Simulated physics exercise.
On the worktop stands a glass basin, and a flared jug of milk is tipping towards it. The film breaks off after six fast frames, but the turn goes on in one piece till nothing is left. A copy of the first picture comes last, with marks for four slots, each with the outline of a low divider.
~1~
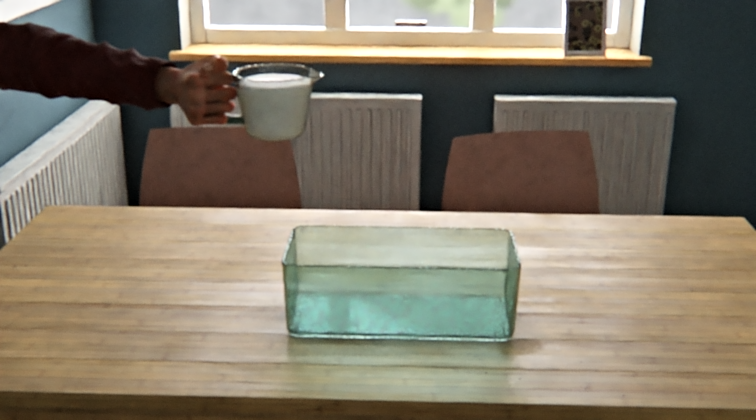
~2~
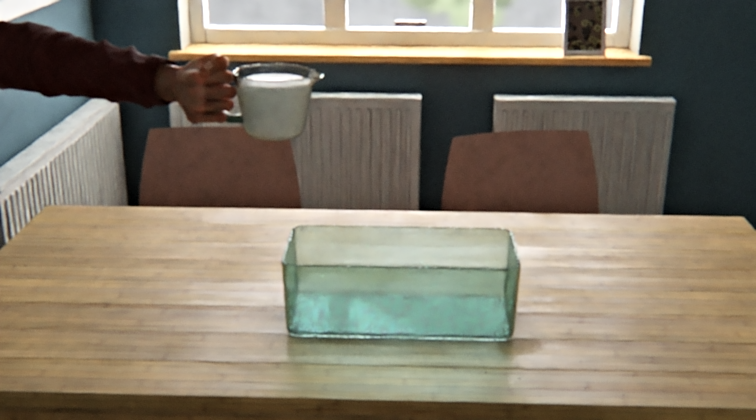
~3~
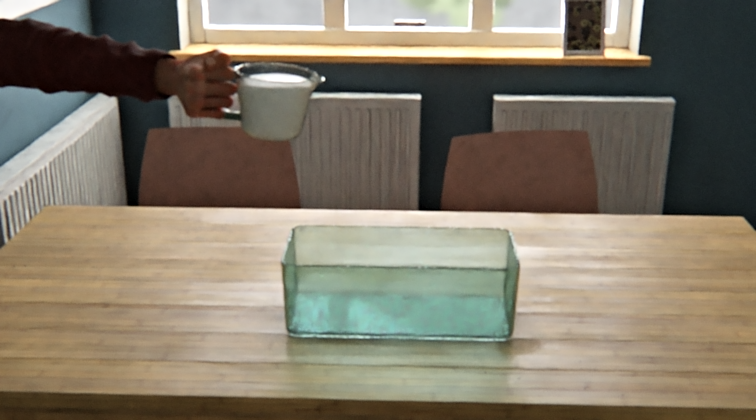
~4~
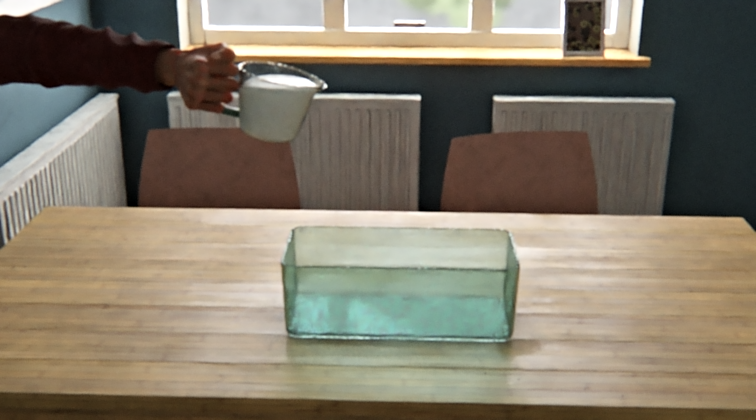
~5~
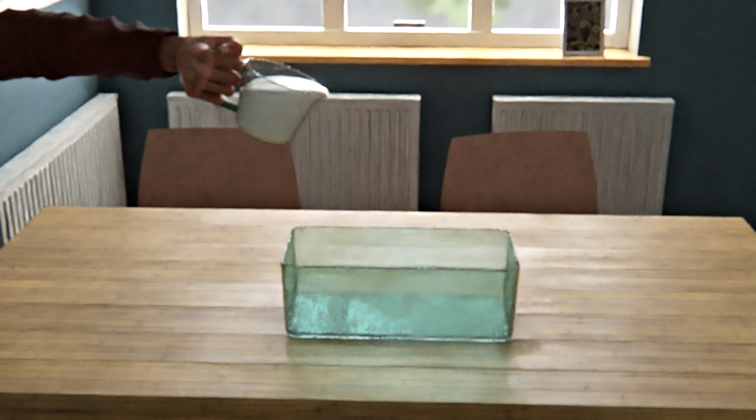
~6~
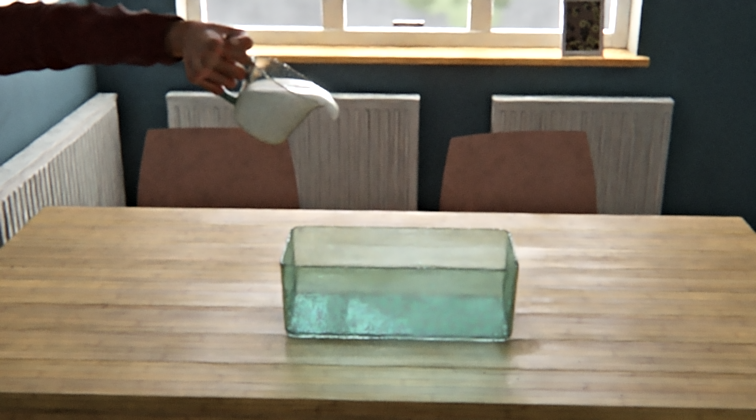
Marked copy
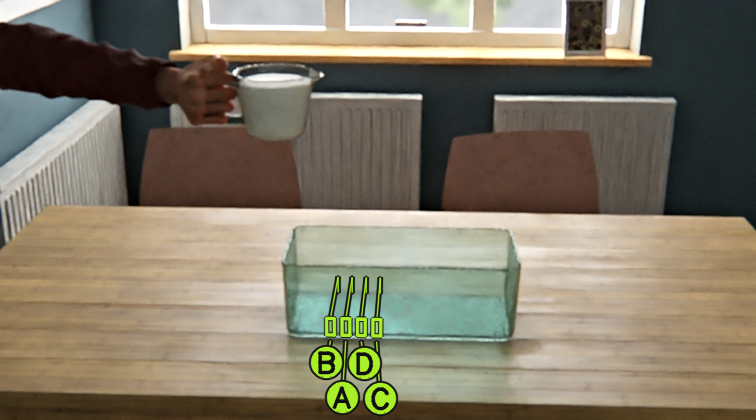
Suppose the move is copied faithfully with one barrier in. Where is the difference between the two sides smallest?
C works best here.
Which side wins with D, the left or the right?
The right side.
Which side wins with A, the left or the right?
More ends on the right.
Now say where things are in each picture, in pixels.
In the first frame, upright, lip at (321, 75); basin from (287, 333) to (514, 338); nothing has left yet.
In the second frame, upright, lip at (322, 76); nothing has left yet.
In the third frame, tipped about 6°, lip at (323, 80); nothing has left yet.
In the fourth frame, tipped about 12°, lip at (325, 87); nothing has left yet.
In the fifth frame, tipped about 21°, lip at (327, 95); milk is over the lip, down to (327, 95).
In the sixth frame, tipped about 32°, lip at (327, 104); milk is over the lip, down to (333, 116).
In lime, A at (345, 341); B at (330, 340); C at (376, 341); D at (361, 341).
For position A, about 15 % ends left of the wall and 82 % right of it; 3 % is lost outside.
For position B, about 10 % ends left of the wall and 87 % right of it; 3 % is lost outside.
For position C, about 45 % ends left of the wall and 53 % right of it.
For position D, about 23 % ends left of the wall and 75 % right of it.
